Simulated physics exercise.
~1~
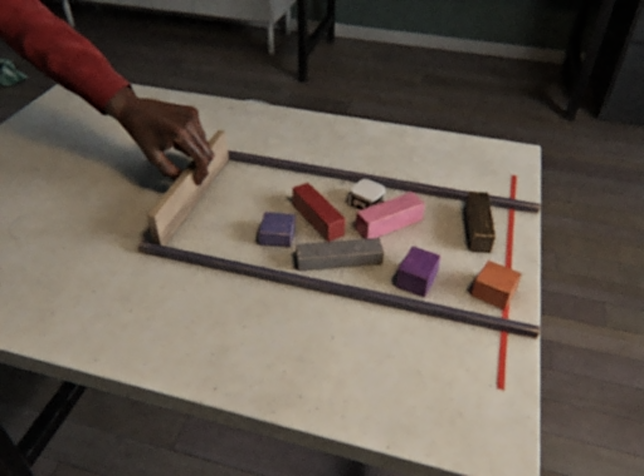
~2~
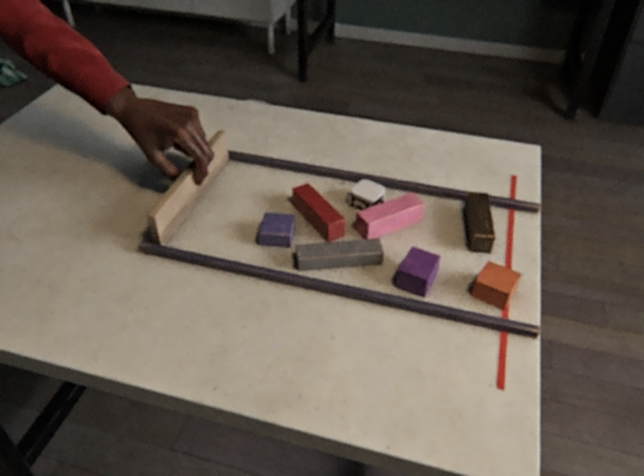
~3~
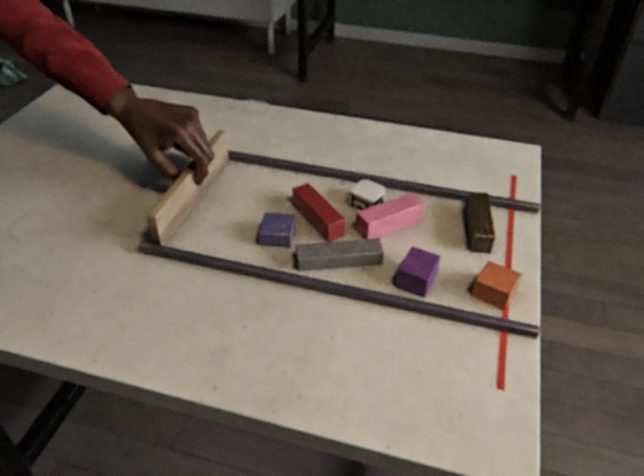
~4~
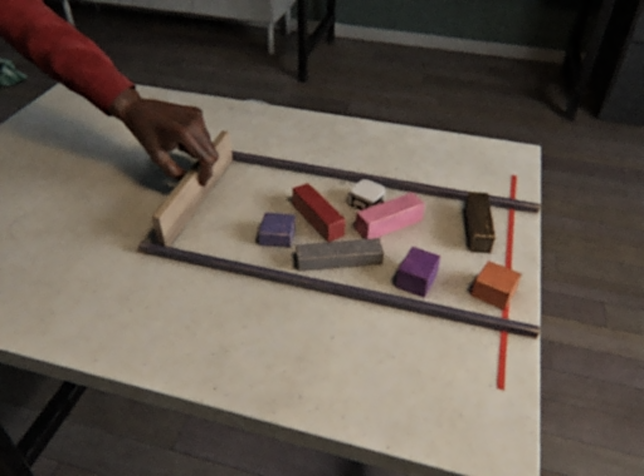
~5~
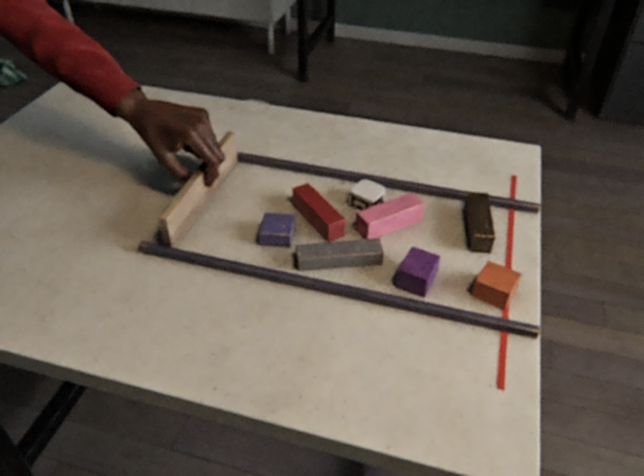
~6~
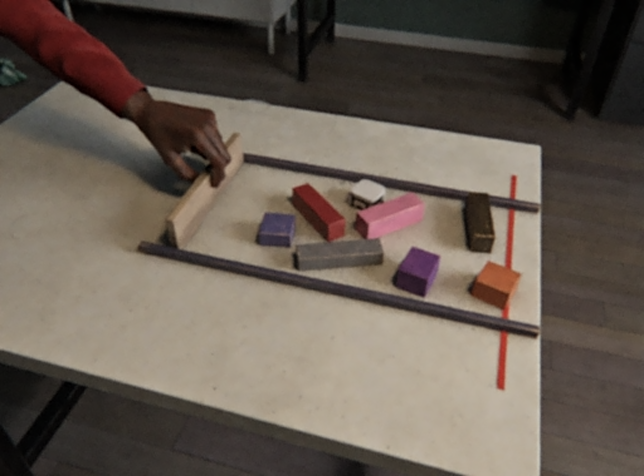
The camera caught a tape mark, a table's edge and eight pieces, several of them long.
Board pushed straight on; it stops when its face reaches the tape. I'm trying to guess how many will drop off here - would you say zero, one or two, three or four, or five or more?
The pieces lost over the edge are more than four.
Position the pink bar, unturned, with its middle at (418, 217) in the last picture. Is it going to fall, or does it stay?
From that start it falls away.
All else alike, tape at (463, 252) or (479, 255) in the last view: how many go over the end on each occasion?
Counts: 1, 3.
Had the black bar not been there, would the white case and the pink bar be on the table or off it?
So the white case keeps its place and the pink bar goes down.
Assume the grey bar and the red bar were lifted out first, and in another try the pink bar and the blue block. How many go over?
2, then 4.
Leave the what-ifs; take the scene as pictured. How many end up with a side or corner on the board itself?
2 of them.
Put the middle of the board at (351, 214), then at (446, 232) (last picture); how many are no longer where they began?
First position 6; second position 8.
Soon after, none off yet; orange block at rest near (496, 285); black bar at rest near (480, 221); purple block at rest near (418, 271).
At rest, the number that fall off is five or more; fallen, red bar, grey bar, pink bar, purple block, black bar and orange block.
